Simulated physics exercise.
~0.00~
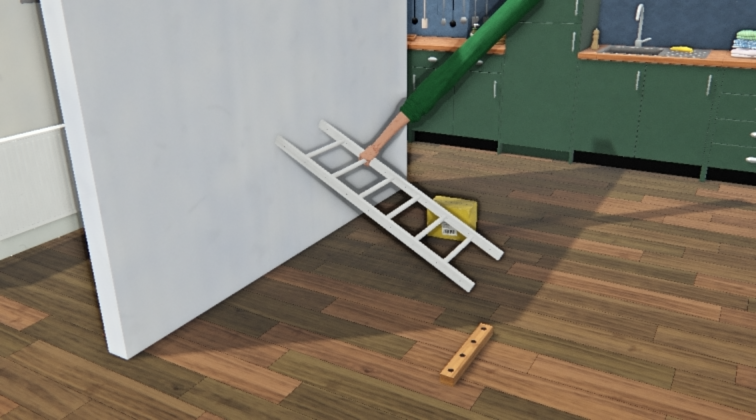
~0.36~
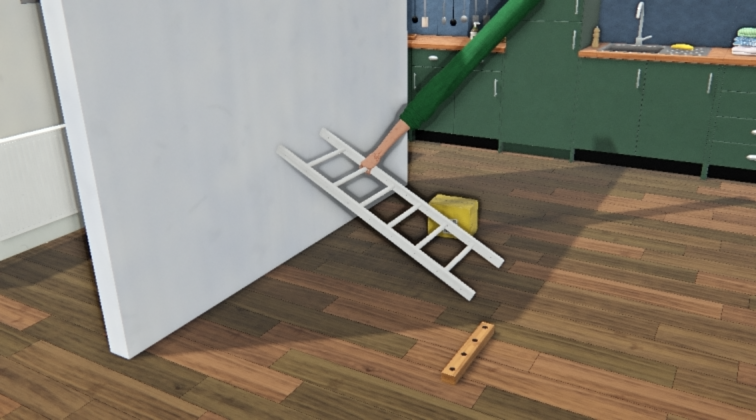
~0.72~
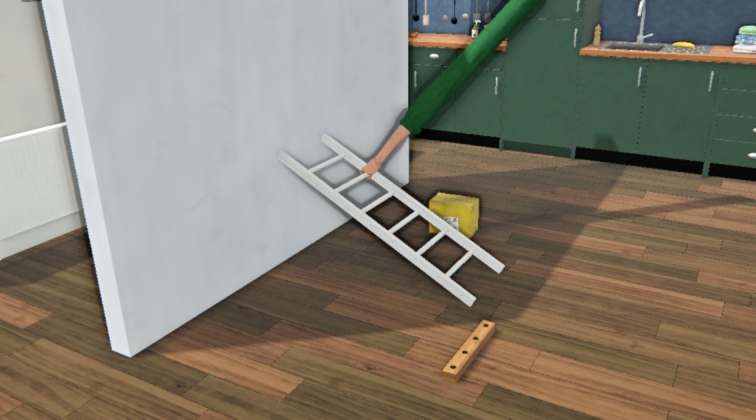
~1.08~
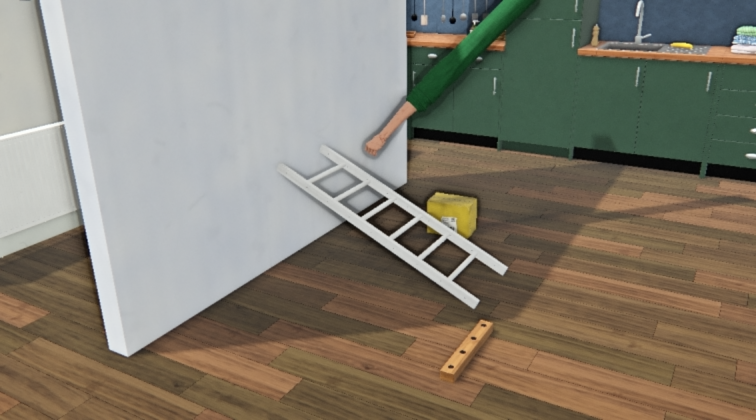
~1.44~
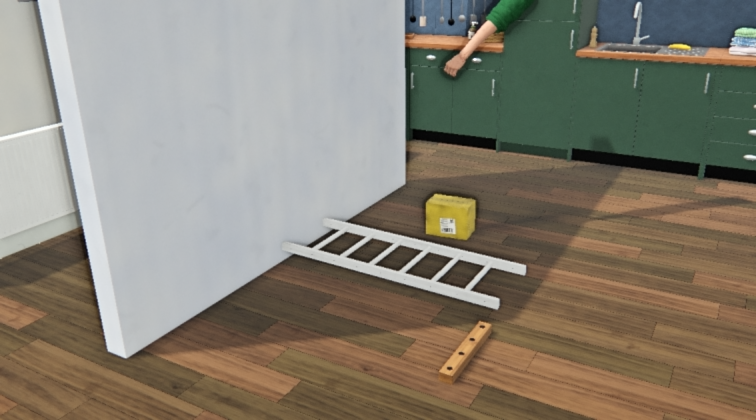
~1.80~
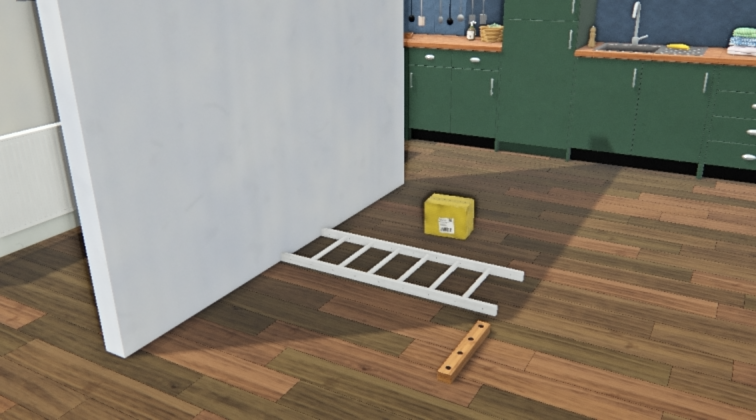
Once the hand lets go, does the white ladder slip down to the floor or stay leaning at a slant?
The white ladder slips down after the hand releases it and ends up lying on the wooden floor.
In this clip, a hand in a green sleeve holds a white ladder at a slant against a pale wall panel, then lets go and withdraws. The ladder slides down and ends flat on the wooden floor, while the yellow parcel and batten stay put.
